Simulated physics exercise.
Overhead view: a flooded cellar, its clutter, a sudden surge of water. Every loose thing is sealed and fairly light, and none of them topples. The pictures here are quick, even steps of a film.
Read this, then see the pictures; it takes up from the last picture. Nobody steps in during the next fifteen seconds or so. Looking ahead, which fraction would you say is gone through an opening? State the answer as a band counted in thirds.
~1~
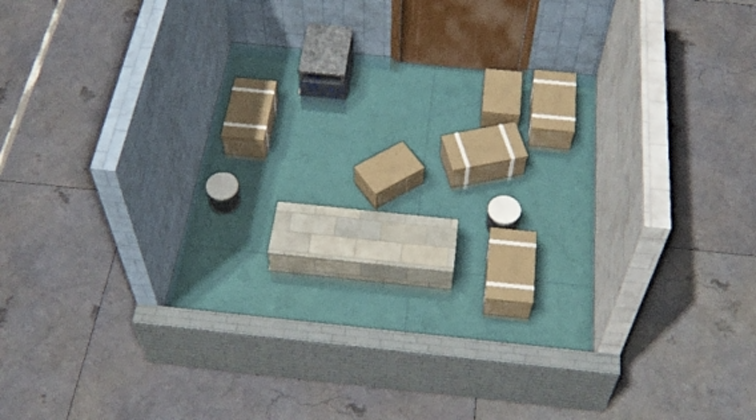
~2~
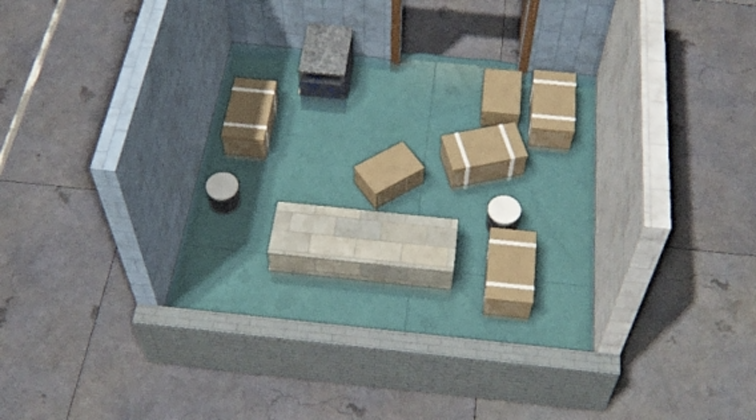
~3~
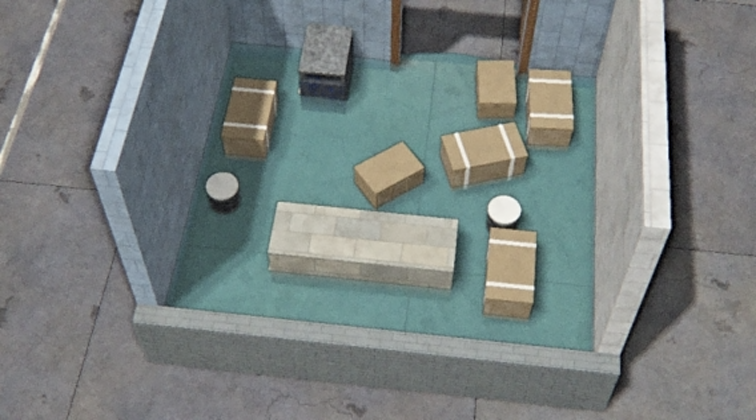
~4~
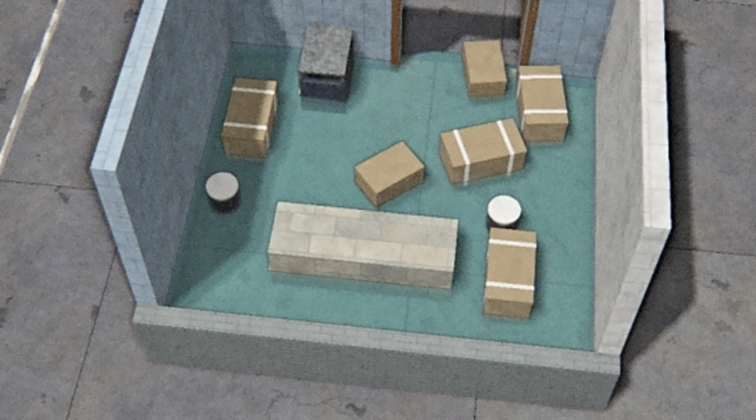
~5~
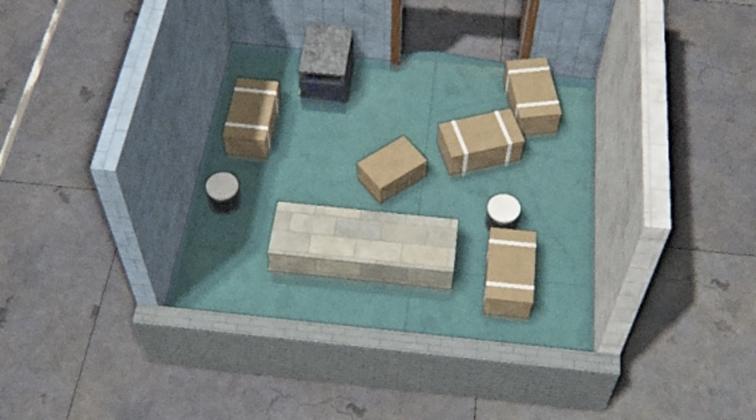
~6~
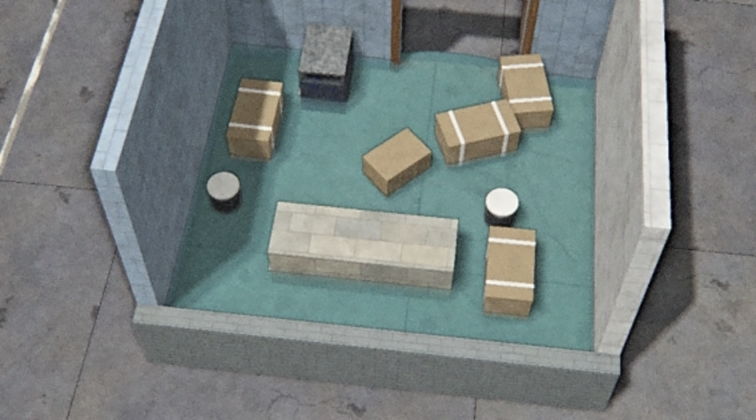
Answer: Two thirds or more.
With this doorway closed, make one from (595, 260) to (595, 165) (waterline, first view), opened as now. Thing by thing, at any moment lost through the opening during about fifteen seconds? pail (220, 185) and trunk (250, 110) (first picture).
Finding, in listed order: Remaining; remaining.
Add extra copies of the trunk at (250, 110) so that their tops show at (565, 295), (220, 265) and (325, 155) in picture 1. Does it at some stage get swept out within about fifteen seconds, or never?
In order: Never leaves, never leaves, leaves the room.
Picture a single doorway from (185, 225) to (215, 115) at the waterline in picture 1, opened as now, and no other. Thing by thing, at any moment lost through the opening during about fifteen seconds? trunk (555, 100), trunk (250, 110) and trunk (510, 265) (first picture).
First held back, then flushed away, then held back.
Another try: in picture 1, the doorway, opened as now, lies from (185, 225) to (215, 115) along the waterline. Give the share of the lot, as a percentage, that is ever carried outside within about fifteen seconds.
Roughly 60 in a hundred.
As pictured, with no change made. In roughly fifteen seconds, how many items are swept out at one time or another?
It comes out at 7.
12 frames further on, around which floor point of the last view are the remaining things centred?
Centre estimate: Around (413, 159).
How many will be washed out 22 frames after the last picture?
5.
A moment on, 1 of 8 are out; 7 afloat.
Next, 3 of 8 are out; 5 afloat.
Later, 5 of 8 are out; 2 afloat.
In the end, 7 of 8 are out; 1 afloat.
